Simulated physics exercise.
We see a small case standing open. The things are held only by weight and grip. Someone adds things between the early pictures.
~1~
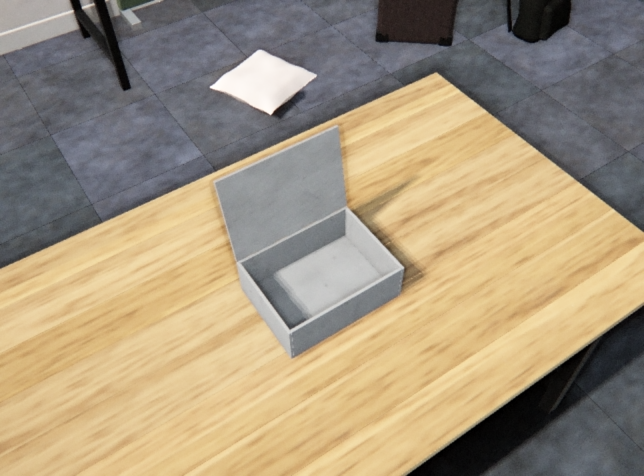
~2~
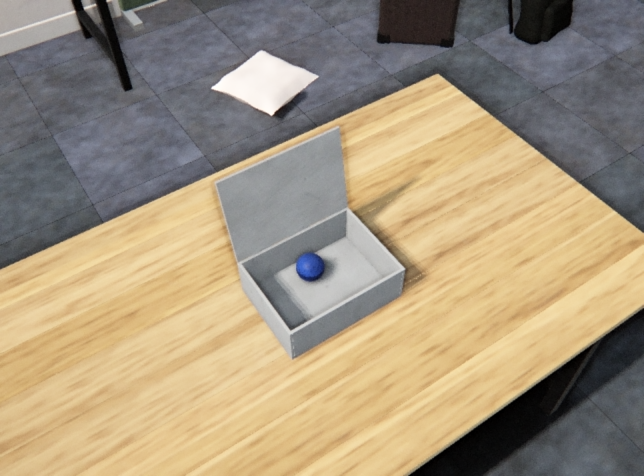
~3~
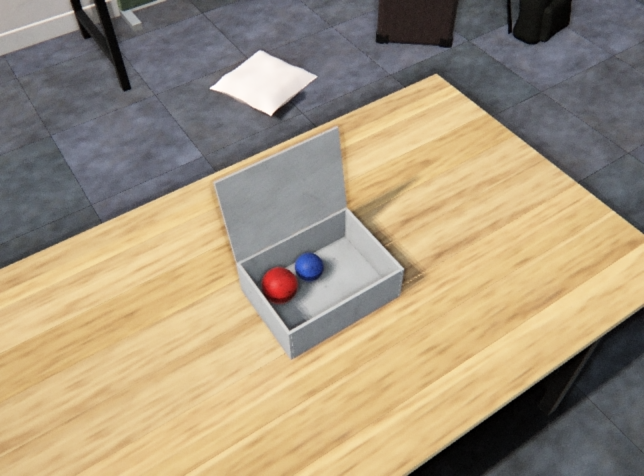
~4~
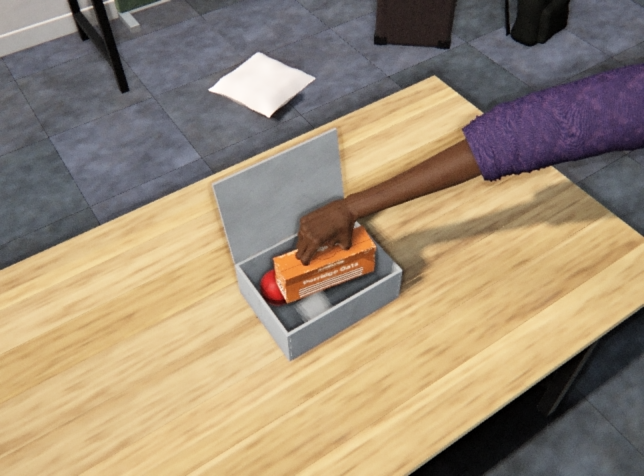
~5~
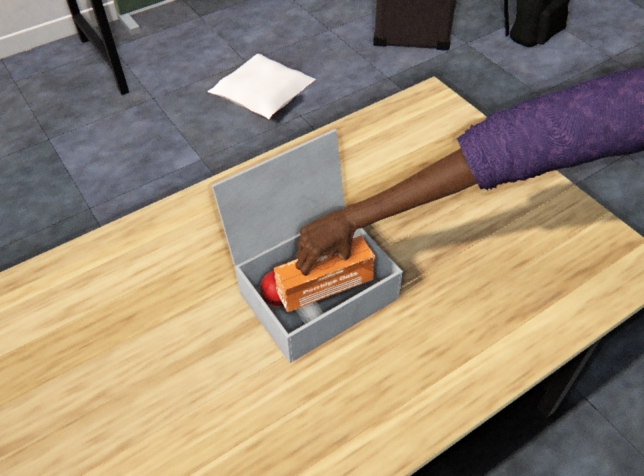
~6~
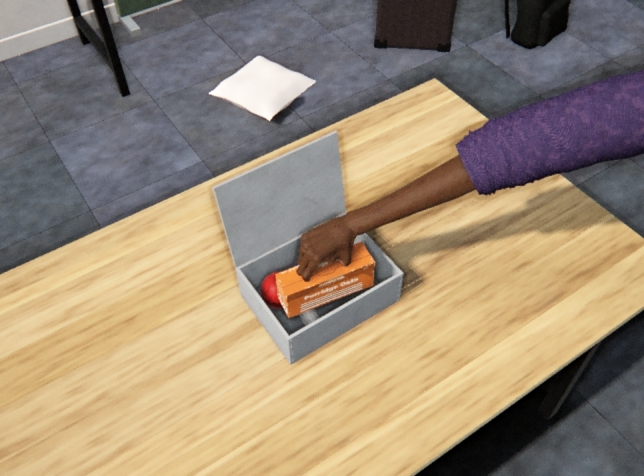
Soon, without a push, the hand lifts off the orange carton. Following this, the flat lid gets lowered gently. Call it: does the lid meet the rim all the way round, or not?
It meets the rim all the way round.
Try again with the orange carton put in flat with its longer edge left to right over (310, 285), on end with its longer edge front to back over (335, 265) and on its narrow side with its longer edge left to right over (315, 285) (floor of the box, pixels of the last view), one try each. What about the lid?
First, it shuts; second, it stays open; third, it shuts.
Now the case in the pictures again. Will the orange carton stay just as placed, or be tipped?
Observation: The orange carton keeps the set orientation.
Then, 1.30 s after the last picture, lid 81° above the rim; orange carton slid a little near (326, 303).
Then, 1.80 s after the last picture, lid 33° above the rim; orange carton slid a little near (326, 303).
At rest, lid shut; moved from the start, orange carton; the other 2 in place. Seen from the same camera at the end, orange carton near (326, 303).
